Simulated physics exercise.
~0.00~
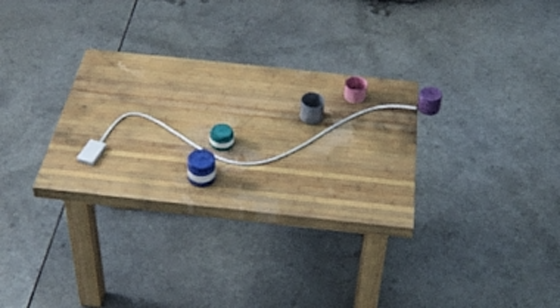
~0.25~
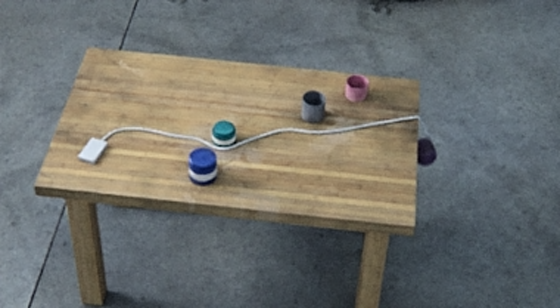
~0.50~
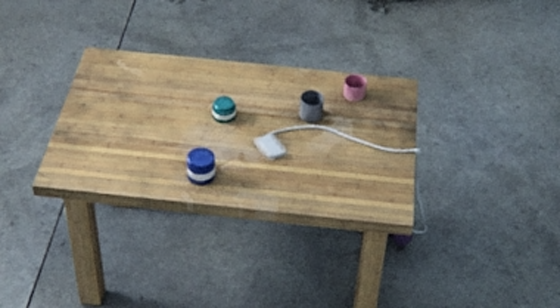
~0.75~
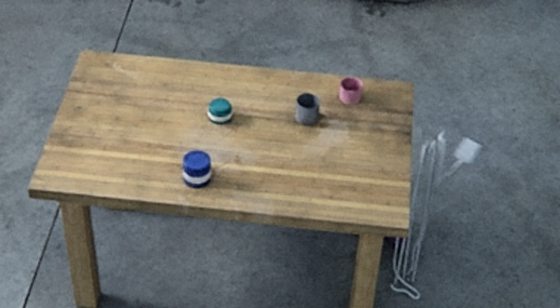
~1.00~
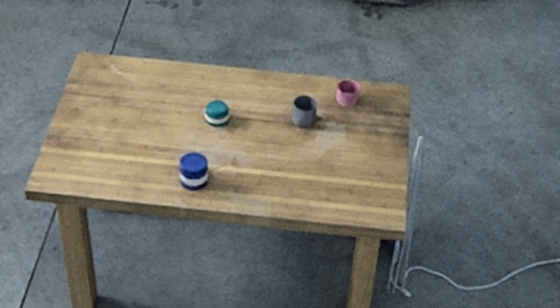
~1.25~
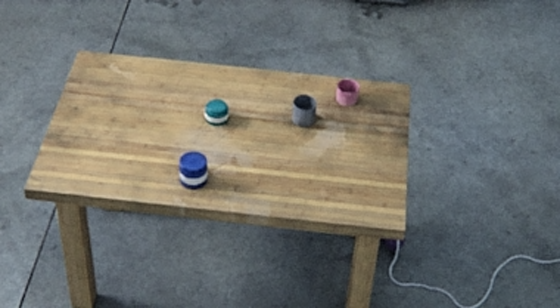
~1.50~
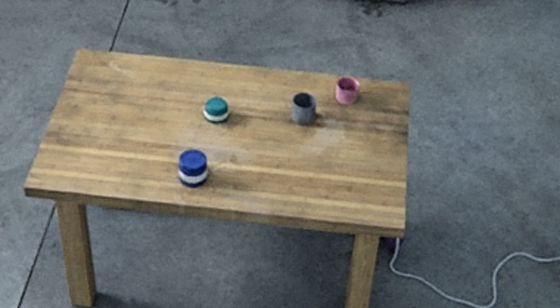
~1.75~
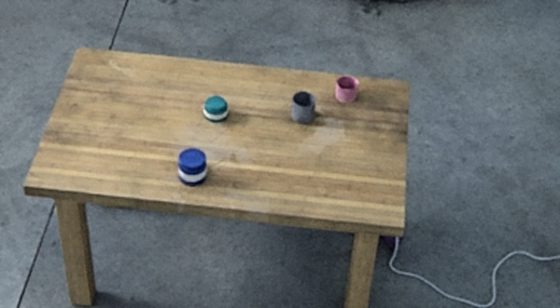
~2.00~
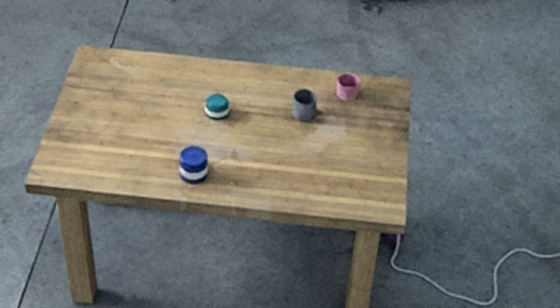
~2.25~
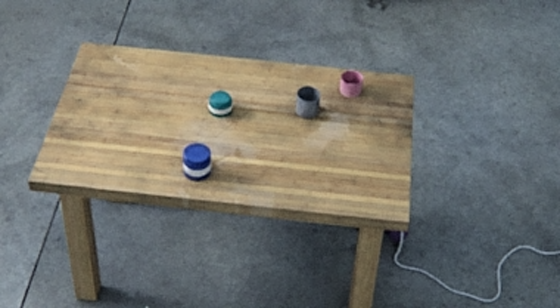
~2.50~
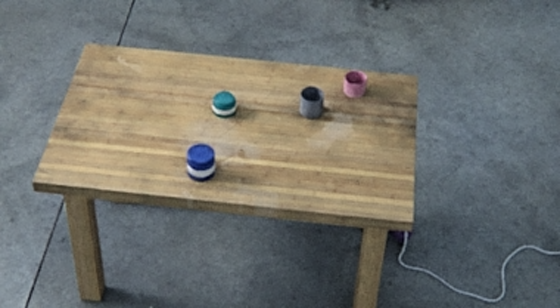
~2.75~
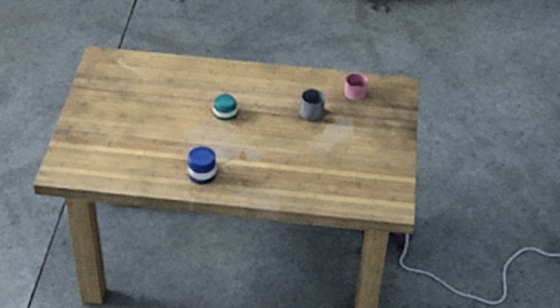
A purple speaker dropped off the right edge of a wooden workbench, its cable nudging the teal jar back slightly and dragging the white phone across and over too, leaving the jar, blue canister and two cups on top and the cable trailing across the floor.
